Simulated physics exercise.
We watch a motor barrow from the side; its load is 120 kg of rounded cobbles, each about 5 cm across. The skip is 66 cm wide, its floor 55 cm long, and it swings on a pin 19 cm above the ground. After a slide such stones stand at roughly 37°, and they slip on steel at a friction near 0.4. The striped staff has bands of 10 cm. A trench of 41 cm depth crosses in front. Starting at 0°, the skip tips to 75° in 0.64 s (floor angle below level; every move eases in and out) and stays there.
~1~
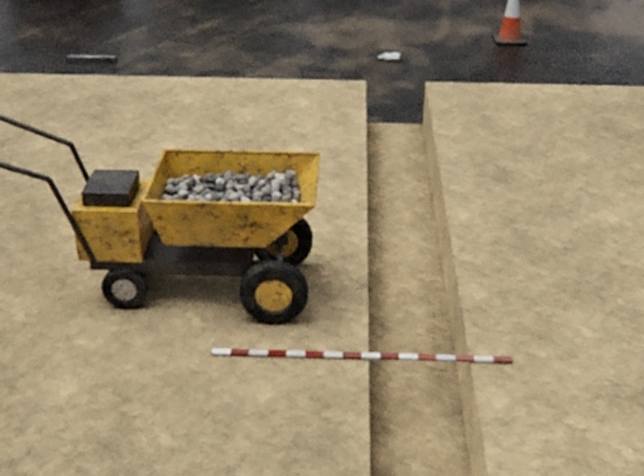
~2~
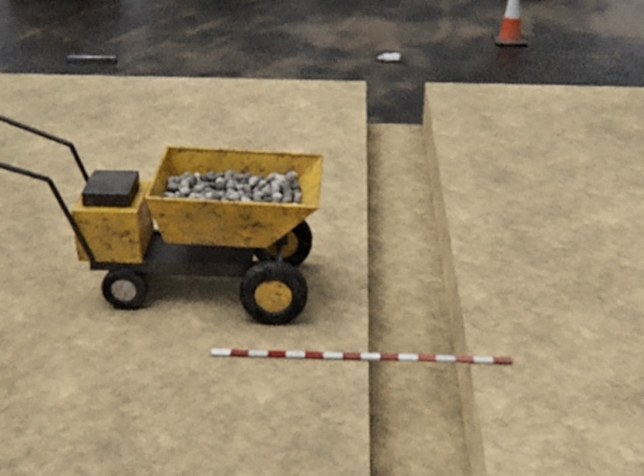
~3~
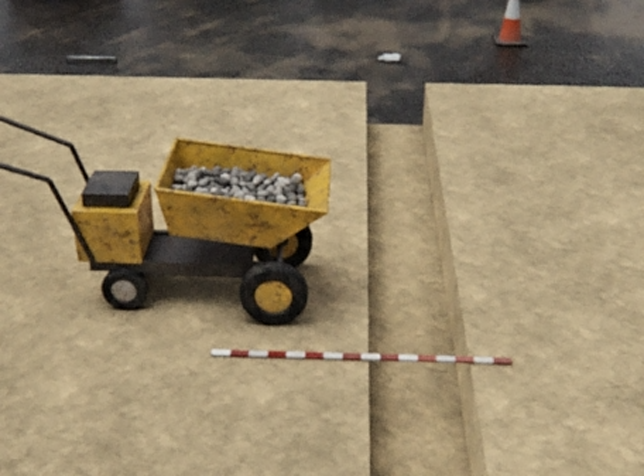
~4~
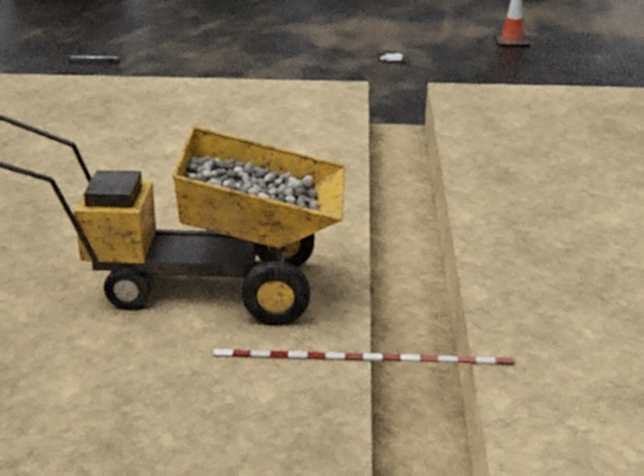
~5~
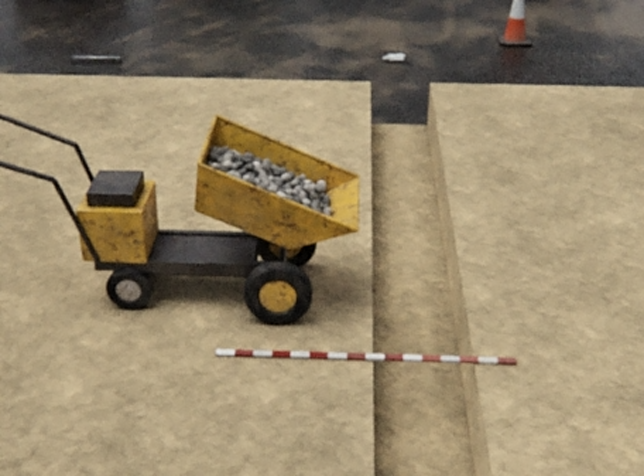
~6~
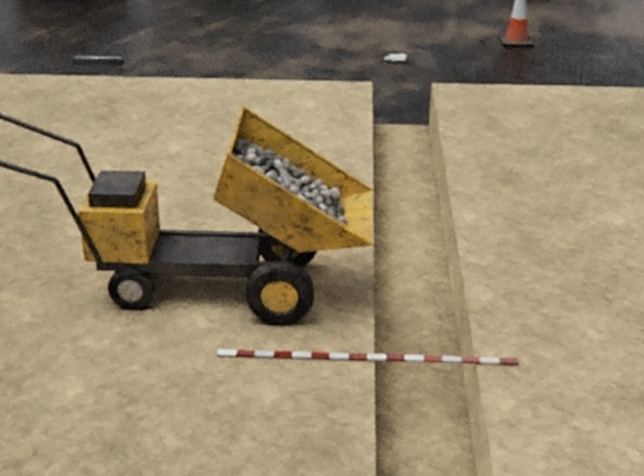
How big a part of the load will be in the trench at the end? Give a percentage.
Some 99 per cent of it.
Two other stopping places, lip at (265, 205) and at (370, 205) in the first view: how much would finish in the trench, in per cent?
Near 75 per cent from the first place, 45 from the second.
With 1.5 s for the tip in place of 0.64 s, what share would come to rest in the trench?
In that case some 100 per cent.
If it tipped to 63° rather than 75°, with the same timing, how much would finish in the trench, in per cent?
In that case some 95 per cent.
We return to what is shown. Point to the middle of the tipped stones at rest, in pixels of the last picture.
Near (431, 347).
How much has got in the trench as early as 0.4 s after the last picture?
Some 35 per cent.
Then, 0.2 s after the last picture the floor is at 63°, 100 % in the skip; the foremost stones are at (375, 256).
Then, 0.4 s after the last picture the floor is at 75°, 64 % in the skip, 36 % in the trench; the foremost stones are at (452, 330).
Then, 0.8 s after the last picture the floor is at 75°, 3 % in the skip, 97 % in the trench, 1 % past the trench; the foremost stones are at (487, 309).
Then, 2.7 s after the last picture the floor is at 75°, 0 % in the skip, 99 % in the trench, 1 % past the trench; the foremost stones are at (520, 319).
